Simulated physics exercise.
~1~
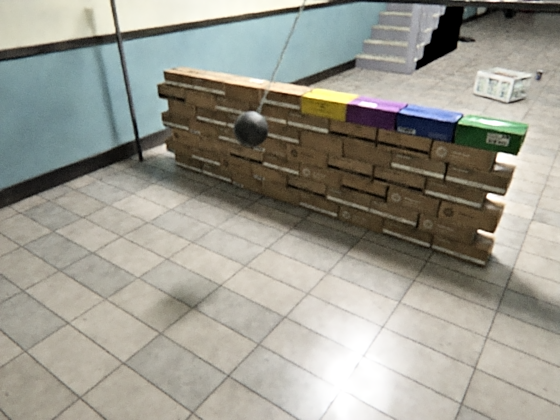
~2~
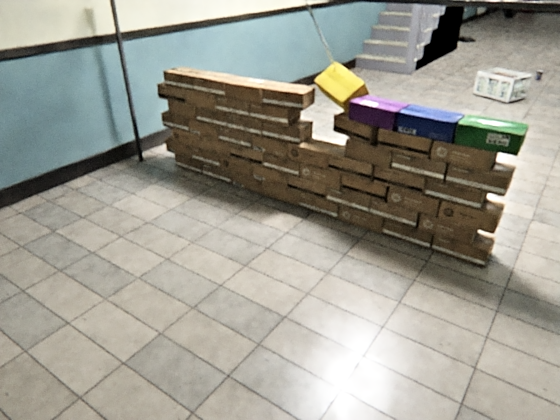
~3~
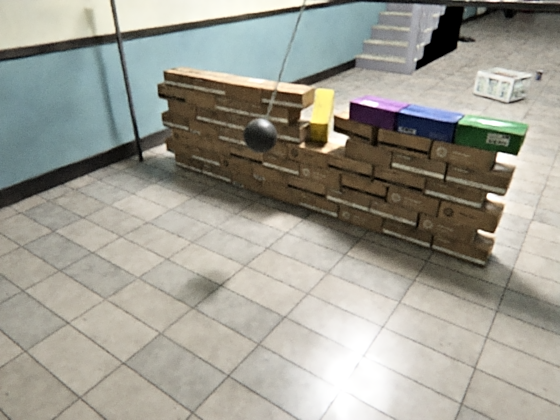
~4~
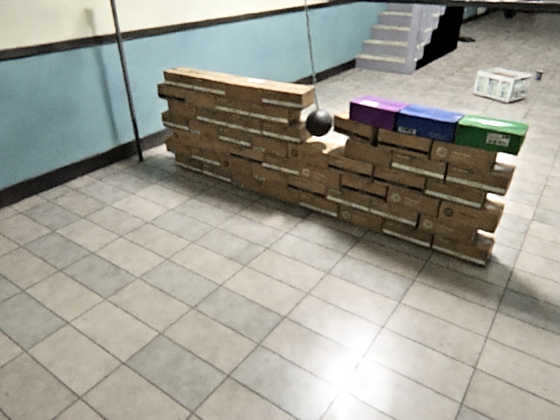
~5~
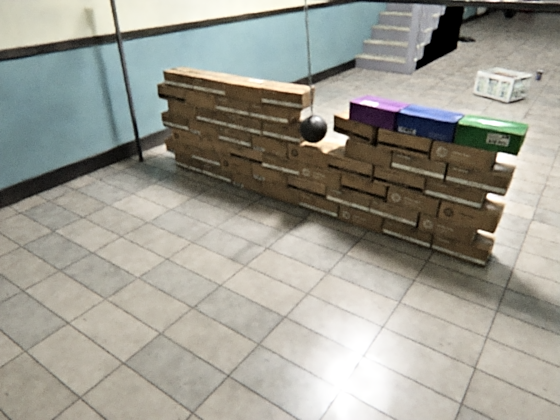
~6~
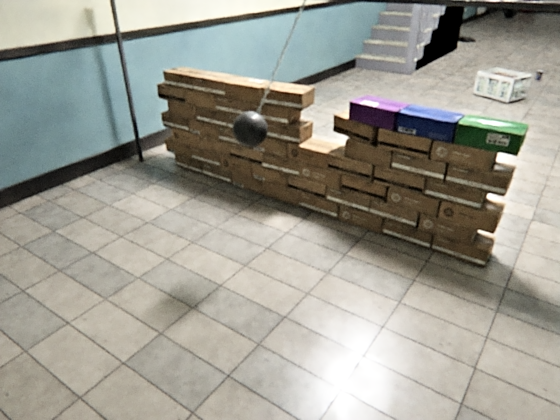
Wall of stacked cardboard boxes losing its yellow box to a swinging dark ball, leaving a gap beside purple, blue and green boxes.
